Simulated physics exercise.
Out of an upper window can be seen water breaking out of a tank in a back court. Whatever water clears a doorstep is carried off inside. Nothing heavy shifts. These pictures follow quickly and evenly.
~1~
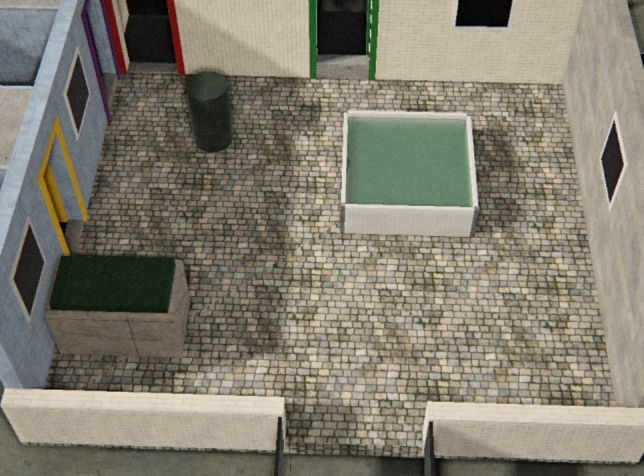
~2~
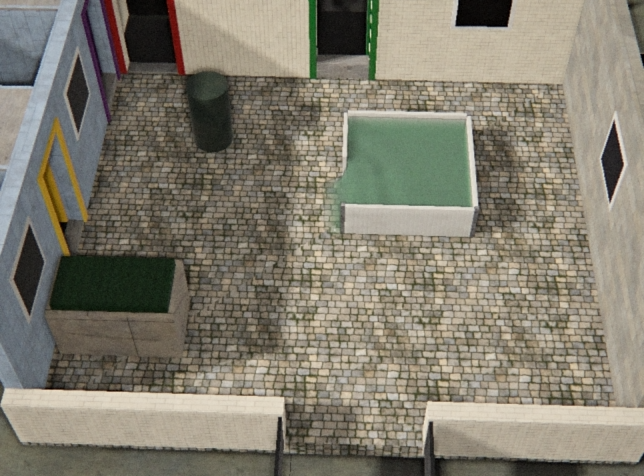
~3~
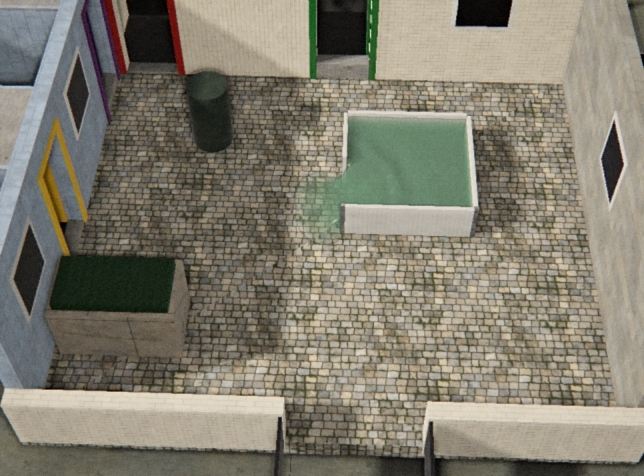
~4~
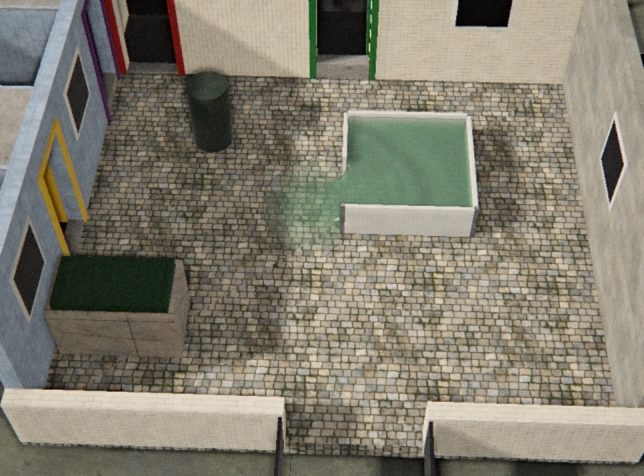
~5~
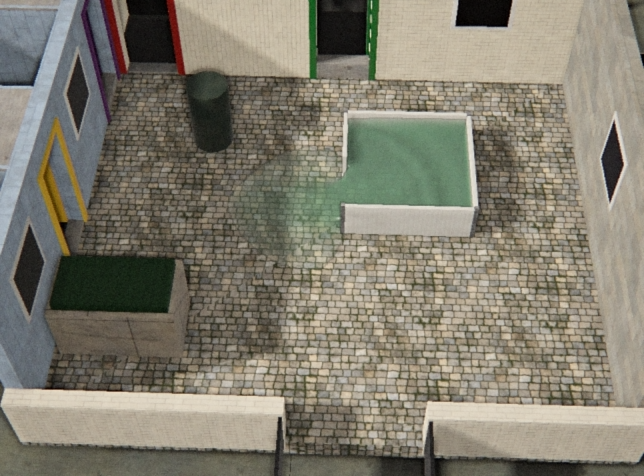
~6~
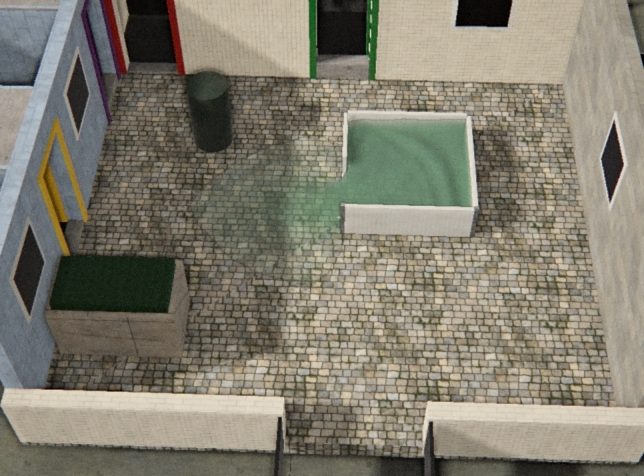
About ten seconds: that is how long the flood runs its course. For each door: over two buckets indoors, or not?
In order: The green door will not top two buckets; the yellow door will top two buckets; the purple door will not top two buckets; the red door will top two buckets.
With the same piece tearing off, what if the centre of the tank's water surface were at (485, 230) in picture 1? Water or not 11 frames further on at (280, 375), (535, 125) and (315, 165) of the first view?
Points in order: Inundated; not reached; not reached.
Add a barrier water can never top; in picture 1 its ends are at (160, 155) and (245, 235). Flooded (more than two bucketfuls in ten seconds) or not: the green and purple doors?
The green one falls short, the purple one falls short.
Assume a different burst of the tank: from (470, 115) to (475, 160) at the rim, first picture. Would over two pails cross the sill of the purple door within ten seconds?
Lab note: Purple door, below the mark.
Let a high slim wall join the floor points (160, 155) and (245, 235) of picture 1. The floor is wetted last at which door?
Answer: The green-painted one.
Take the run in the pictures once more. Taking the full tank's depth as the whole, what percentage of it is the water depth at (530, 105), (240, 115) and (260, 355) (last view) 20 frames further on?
About 0, 4, 2 %.
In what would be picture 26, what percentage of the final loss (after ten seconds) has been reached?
It comes to around 25 per cent.
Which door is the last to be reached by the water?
It's the green door.
A moment on, water covers 20 % of the floor; the green door not reached, the yellow door not reached, the purple door not reached, the red door not reached.
Next, water covers 30 % of the floor; the green door not reached, the yellow door under two buckets in, the purple door not reached, the red door not reached.
Then, water covers 40 % of the floor; the green door not reached, the yellow door far over two buckets in, the purple door wet at the sill, nothing in, the red door under two buckets in.
Later, water covers 50 % of the floor; the green door wet at the sill, nothing in, the yellow door far over two buckets in, the purple door wet at the sill, nothing in, the red door over two buckets in.
In the end, water covers 70 % of the floor; the green door wet at the sill, nothing in, the yellow door far over two buckets in, the purple door wet at the sill, nothing in, the red door far over two buckets in.
